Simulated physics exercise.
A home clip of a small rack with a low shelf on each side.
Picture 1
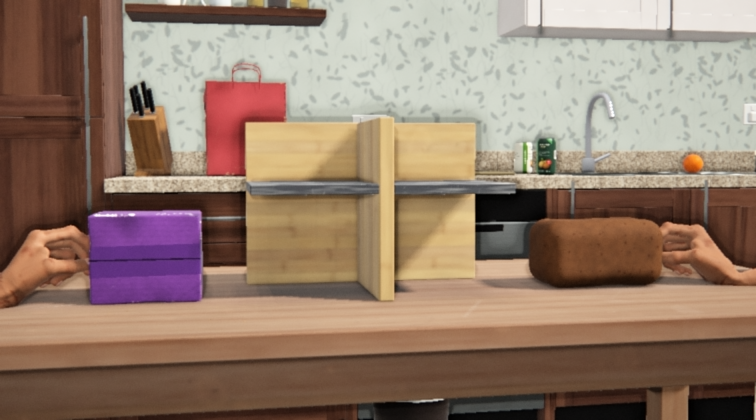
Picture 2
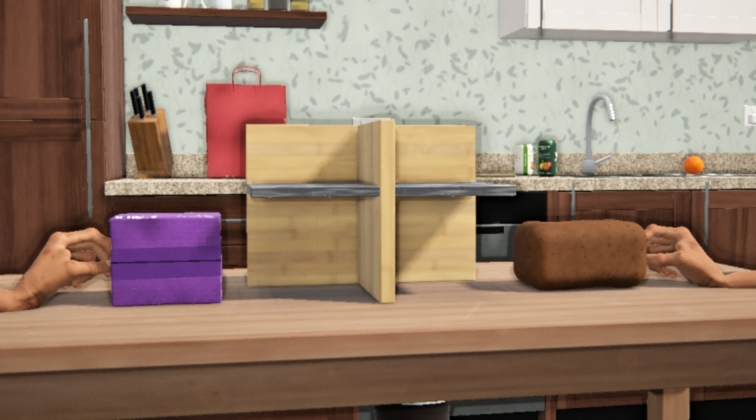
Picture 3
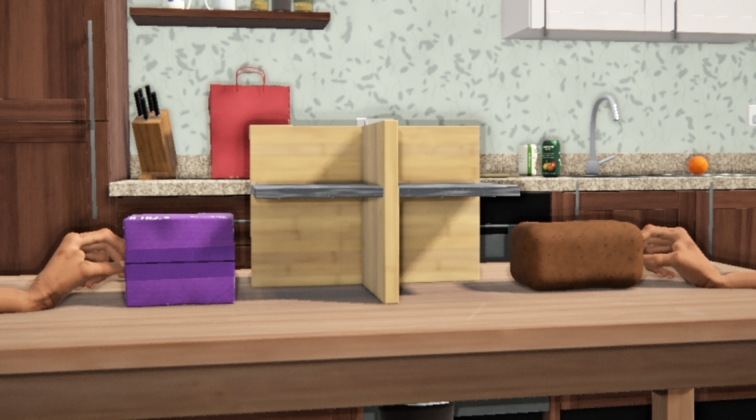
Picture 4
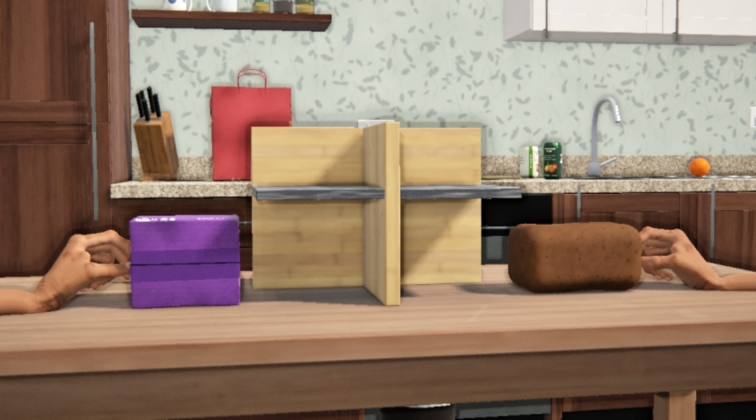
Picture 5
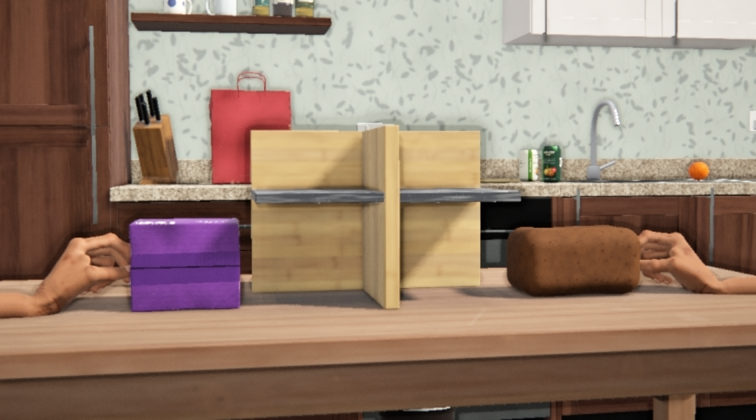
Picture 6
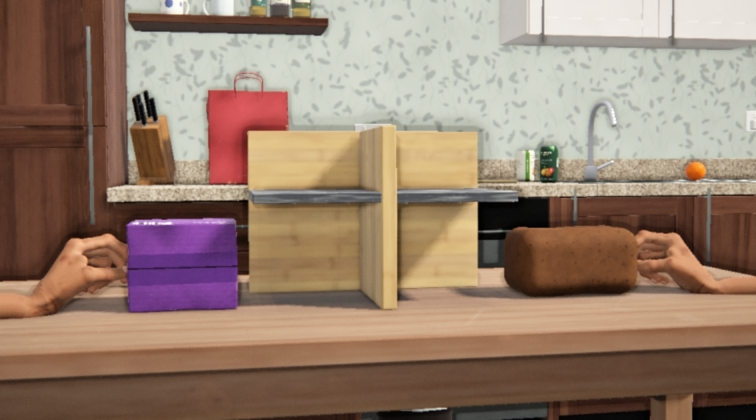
A purple box on the left and a brown loaf on the right were slid inward across a wooden table by two hands, toward a wooden rack between them, then barely moved.
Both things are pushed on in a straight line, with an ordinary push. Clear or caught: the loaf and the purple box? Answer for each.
In the end the loaf slides in and the purple box slides in.
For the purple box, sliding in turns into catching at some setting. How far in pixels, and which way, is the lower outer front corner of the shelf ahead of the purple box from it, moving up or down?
About 20 pixels down.
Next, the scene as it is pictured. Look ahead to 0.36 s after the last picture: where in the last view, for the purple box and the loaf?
First (217, 263), then (543, 261).
Then, 0.36 s on from there, loaf sliding up to the opening near (543, 261); purple box sliding up to the opening near (218, 263).
Then, 0.62 s on from there, loaf part of the way in near (510, 262); purple box part of the way in near (257, 262).
Then, 0.84 s on from there, loaf part of the way in near (481, 262); purple box part of the way in near (291, 261).
In the end, the loaf clears the shelf, near (453, 263); the purple box clears the shelf, near (309, 260).
